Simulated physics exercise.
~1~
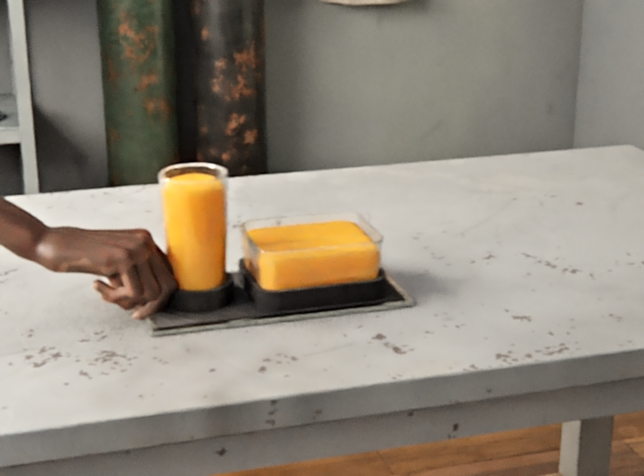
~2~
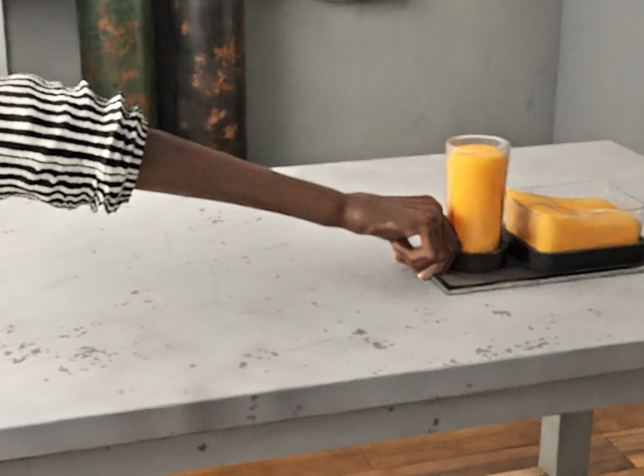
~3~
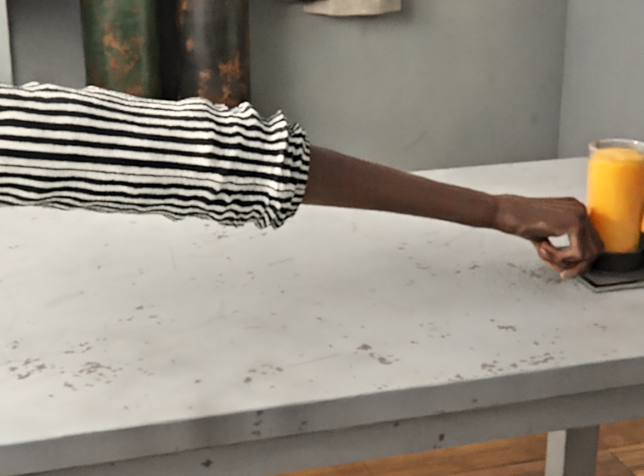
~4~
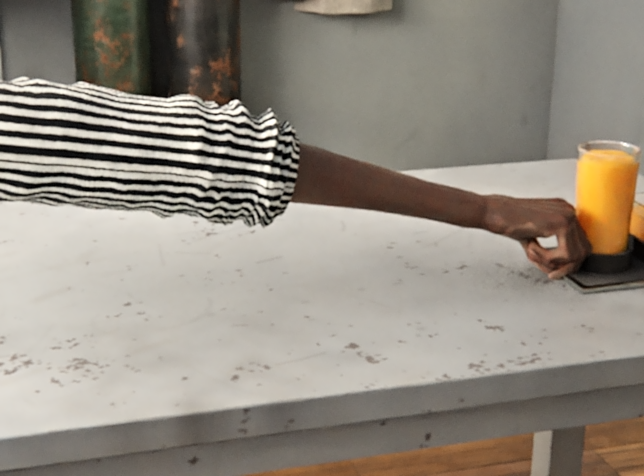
A hand pushing a tray of orange juice rightward across a worn white table, the glass still upright as the arm stretches out.
